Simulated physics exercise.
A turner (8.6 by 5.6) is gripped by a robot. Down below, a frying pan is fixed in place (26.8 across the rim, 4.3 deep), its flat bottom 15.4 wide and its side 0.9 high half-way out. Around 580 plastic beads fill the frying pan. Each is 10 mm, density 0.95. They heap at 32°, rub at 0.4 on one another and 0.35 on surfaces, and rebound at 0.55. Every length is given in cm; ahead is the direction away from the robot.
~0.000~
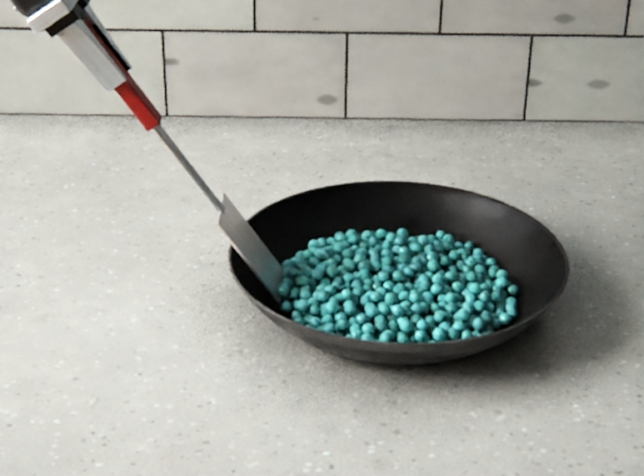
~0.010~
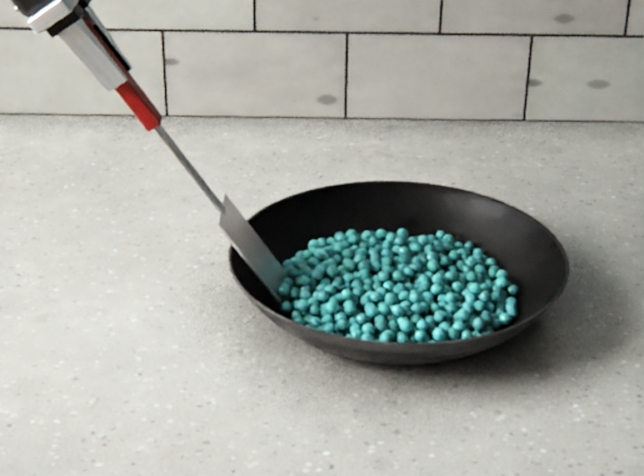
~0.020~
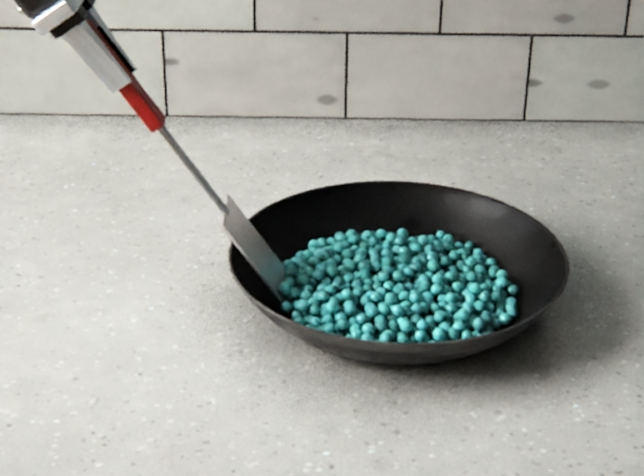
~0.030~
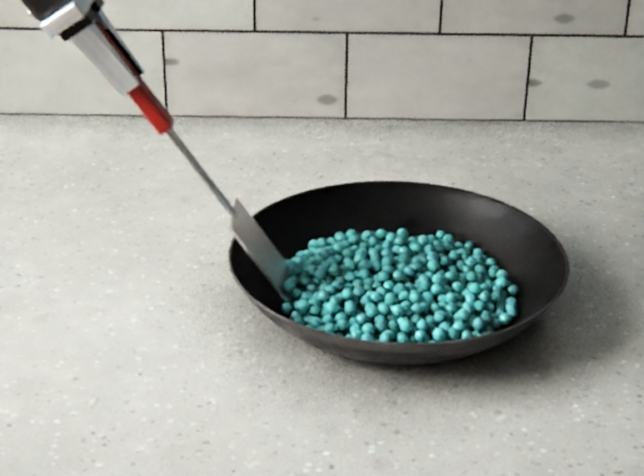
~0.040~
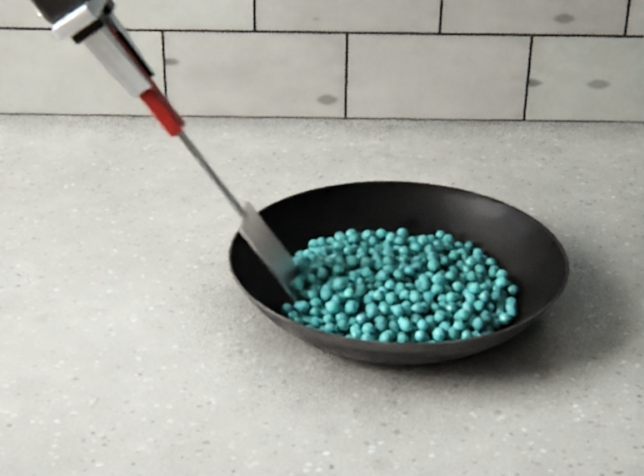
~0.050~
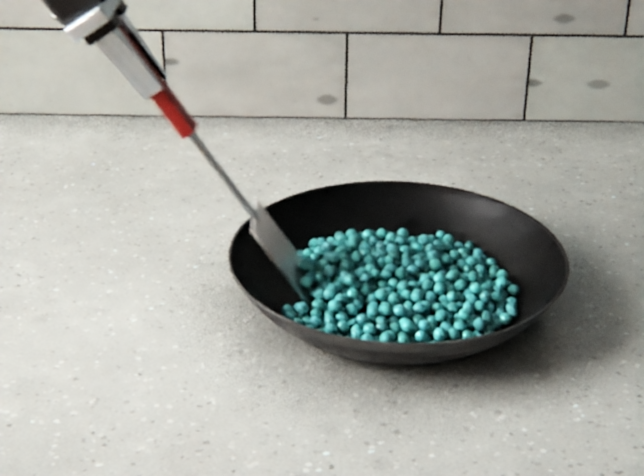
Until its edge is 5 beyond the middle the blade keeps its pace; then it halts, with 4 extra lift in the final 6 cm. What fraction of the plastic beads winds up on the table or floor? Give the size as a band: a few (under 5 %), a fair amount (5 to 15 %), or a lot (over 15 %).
A few, under 5 %.
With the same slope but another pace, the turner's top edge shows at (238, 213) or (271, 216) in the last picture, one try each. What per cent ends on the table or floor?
Respectively, some 0 and 10 per cent.
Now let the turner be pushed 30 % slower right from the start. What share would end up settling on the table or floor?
Some 0 in a hundred.
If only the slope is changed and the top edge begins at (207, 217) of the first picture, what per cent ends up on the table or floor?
Some 5 per cent.
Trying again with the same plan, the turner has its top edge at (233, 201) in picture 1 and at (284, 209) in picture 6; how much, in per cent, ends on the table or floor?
Roughly 5 percent ends up there.
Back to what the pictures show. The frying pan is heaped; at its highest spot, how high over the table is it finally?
Top of the heap: Roughly 4.0 cm above the table top.
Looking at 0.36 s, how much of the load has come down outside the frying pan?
My estimate is roughly 0 %.
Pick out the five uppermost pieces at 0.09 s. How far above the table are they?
Roughly 4 cm.
After 0.09 s, sloping 56°, highest piece 5 above the table; 576 in the frying pan.
After 0.14 s, sloping 56°, highest piece 5 above the table; 576 in the frying pan.
After 0.36 s, sloping 56°, highest piece 5 above the table; 570 in the frying pan, 4 on the table or floor, 2 on the blade or in flight.
After 1.41 s, sloping 56°, highest piece 4 above the table; 570 in the frying pan, 6 on the table or floor.
In the end, 570 in the frying pan, 6 on the table or floor. That is 1 % on the table or floor.
